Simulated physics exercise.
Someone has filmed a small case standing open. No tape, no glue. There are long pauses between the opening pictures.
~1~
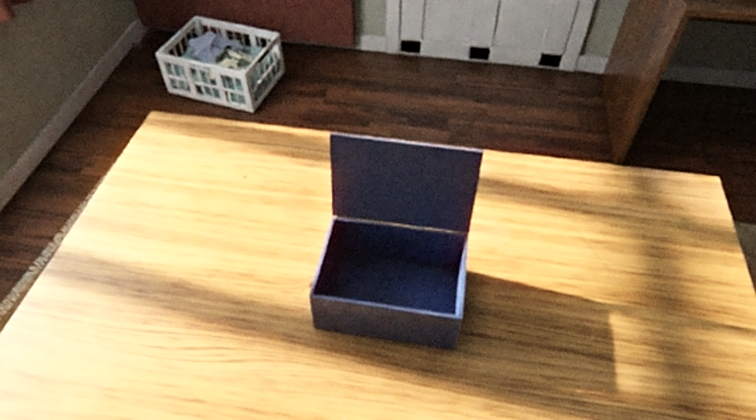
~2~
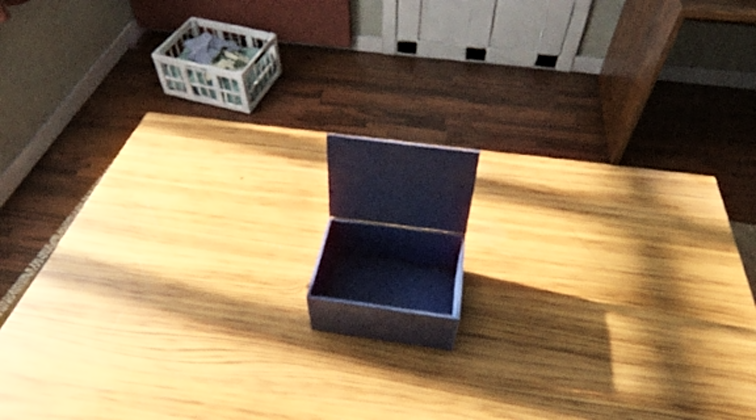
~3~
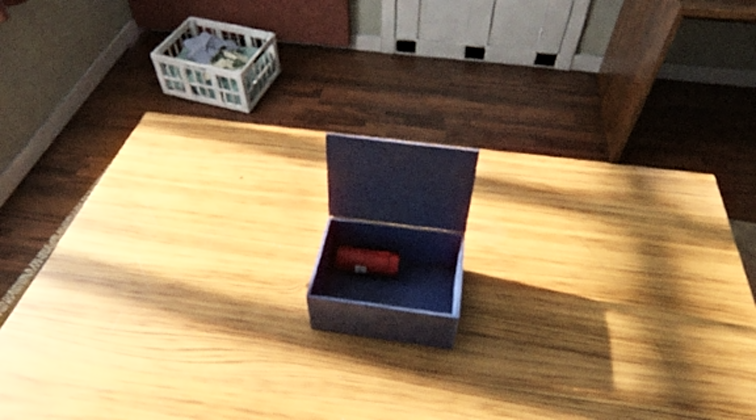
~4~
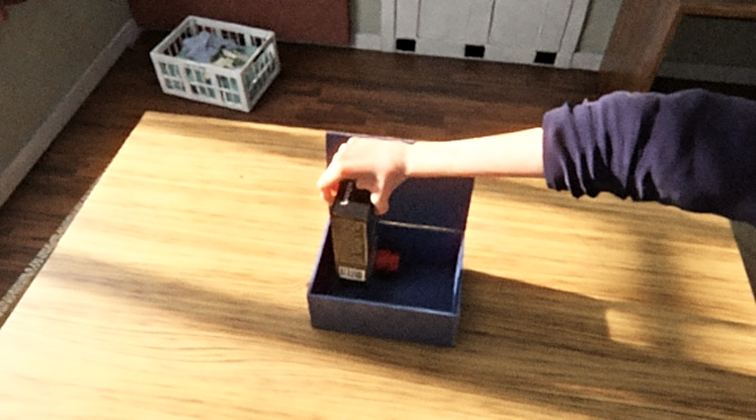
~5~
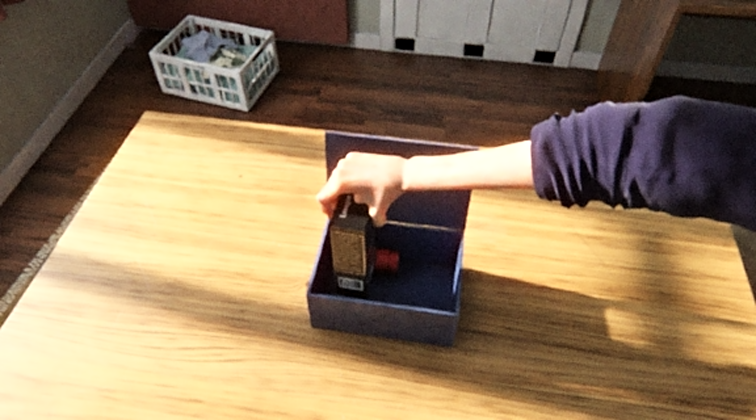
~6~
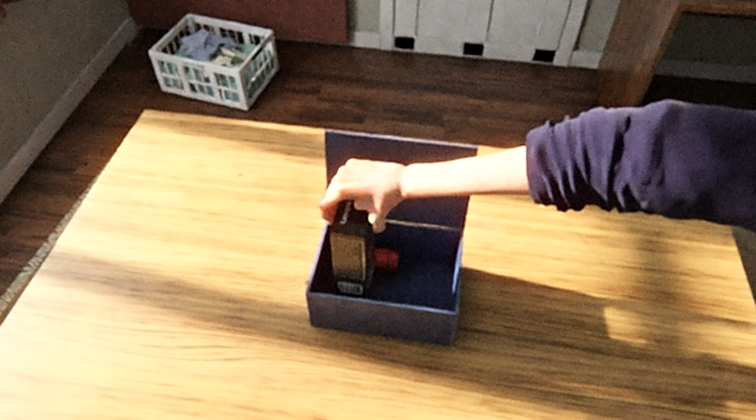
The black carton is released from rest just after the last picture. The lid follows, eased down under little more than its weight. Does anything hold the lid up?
In the end the lid will not close.
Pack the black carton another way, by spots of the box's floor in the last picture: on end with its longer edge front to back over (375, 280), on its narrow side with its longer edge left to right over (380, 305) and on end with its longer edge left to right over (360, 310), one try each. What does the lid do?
First, it stays ajar; second, it sits on the rim; third, it stays ajar.
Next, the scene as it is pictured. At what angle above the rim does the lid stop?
Some 55° above the rim.
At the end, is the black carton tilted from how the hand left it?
The black carton stays as placed.
Then, 0.30 s on from there, black carton shifted a little near (356, 267).
Then, 1.30 s on from there, lid 81° above the rim; black carton shifted a little near (356, 267).
Then, 1.60 s on from there, lid 56° above the rim; black carton shifted a little near (356, 267).
Then, 3.80 s on from there, black carton resting near (356, 267).
In the end, lid 56° above the rim; moved from the start, black carton; red shaker unmoved. At the end, from the last picture's camera, black carton near (356, 267).
